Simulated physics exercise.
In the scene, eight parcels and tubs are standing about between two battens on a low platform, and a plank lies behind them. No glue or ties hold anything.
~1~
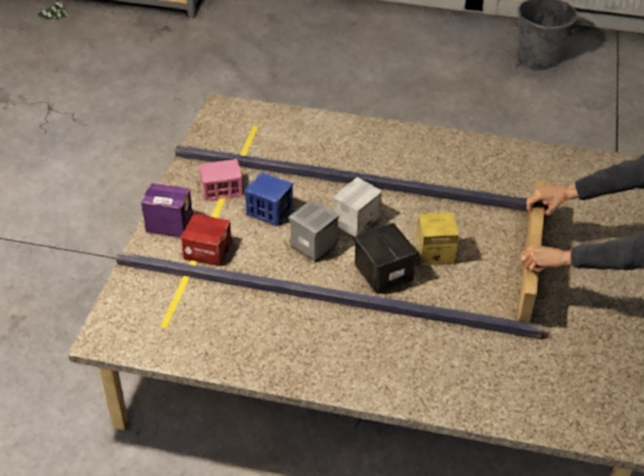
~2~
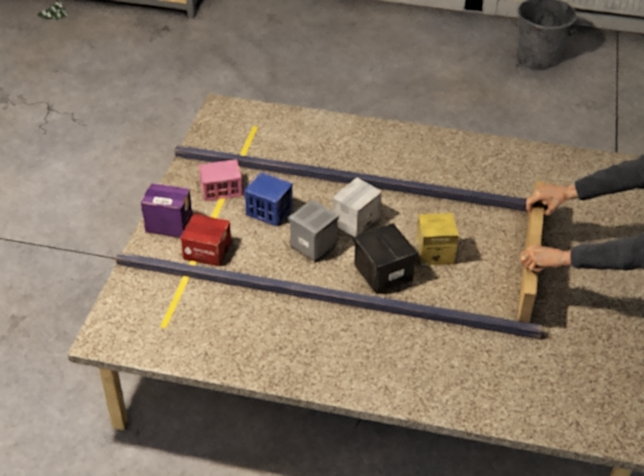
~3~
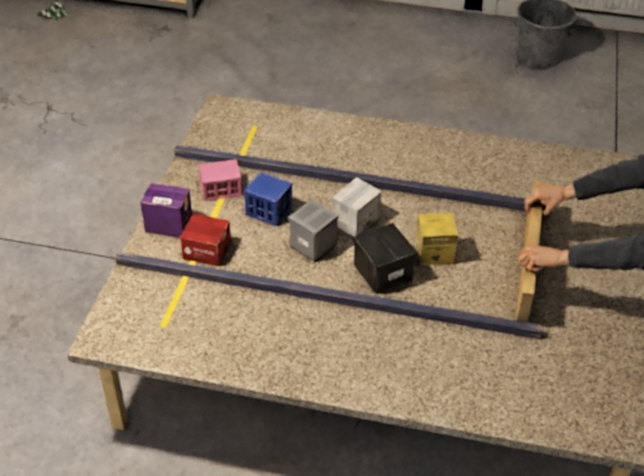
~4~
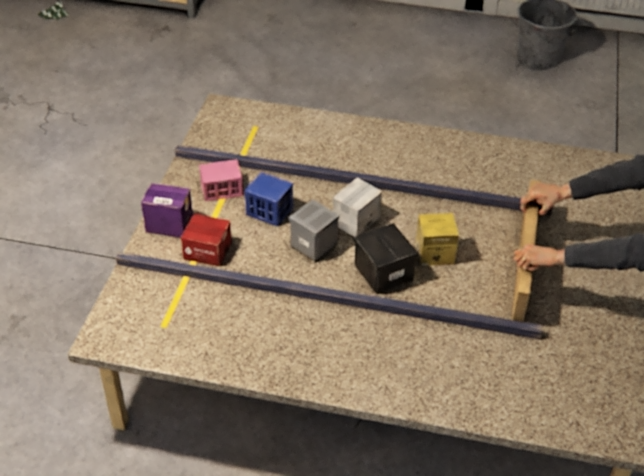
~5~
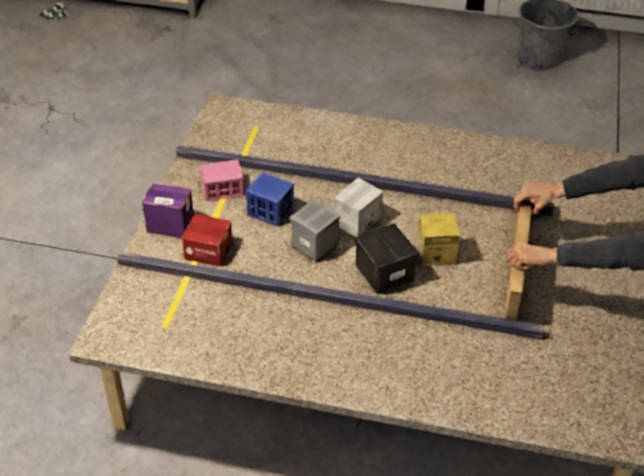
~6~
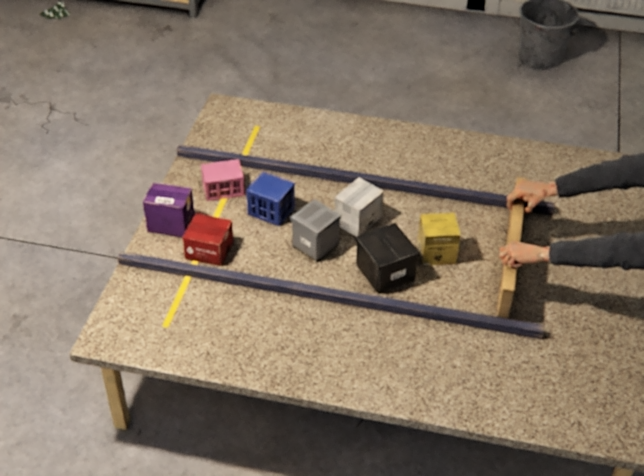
Two hands slide a wooden plank slightly left between two rails toward eight still boxes.
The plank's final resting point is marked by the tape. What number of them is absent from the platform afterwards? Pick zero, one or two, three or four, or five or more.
One or two of them.
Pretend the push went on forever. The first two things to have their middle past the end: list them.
The purple parcel comes first, then the red box.
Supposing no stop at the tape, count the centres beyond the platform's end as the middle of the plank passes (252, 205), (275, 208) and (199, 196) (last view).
In that order 0, 0 and 5.
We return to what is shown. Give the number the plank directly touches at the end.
All in all, 3.
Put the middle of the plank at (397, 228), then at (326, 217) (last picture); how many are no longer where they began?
3 and 5.
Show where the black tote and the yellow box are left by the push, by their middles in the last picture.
I'd say approximately (175, 237) and then (200, 197).
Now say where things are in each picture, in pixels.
Purple parcel (168, 210); pink crate (221, 180); red box (207, 240); plank (533, 251); tape (215, 216), in the first picture.
Pink crate (221, 181); white parcel (357, 208), in the second picture.
Red box (206, 240); yellow box (436, 239), in the third picture.
Purple parcel (168, 211); plank (527, 250), in the fourth picture.
Pink crate (222, 181); grey tote (315, 232), in the fifth picture.
Purple parcel (169, 210); pink crate (223, 180); red box (209, 239); plank (513, 247); tape (216, 215), in the sixth picture.
Soon after, none off yet; purple parcel at rest near (169, 210); pink crate at rest near (223, 180); red box at rest near (209, 239).
After that, none off yet; purple parcel at rest near (169, 210); pink crate moving near (222, 179); red box at rest near (209, 239).
In the end, the number that fall off is one or two; gone, purple parcel.
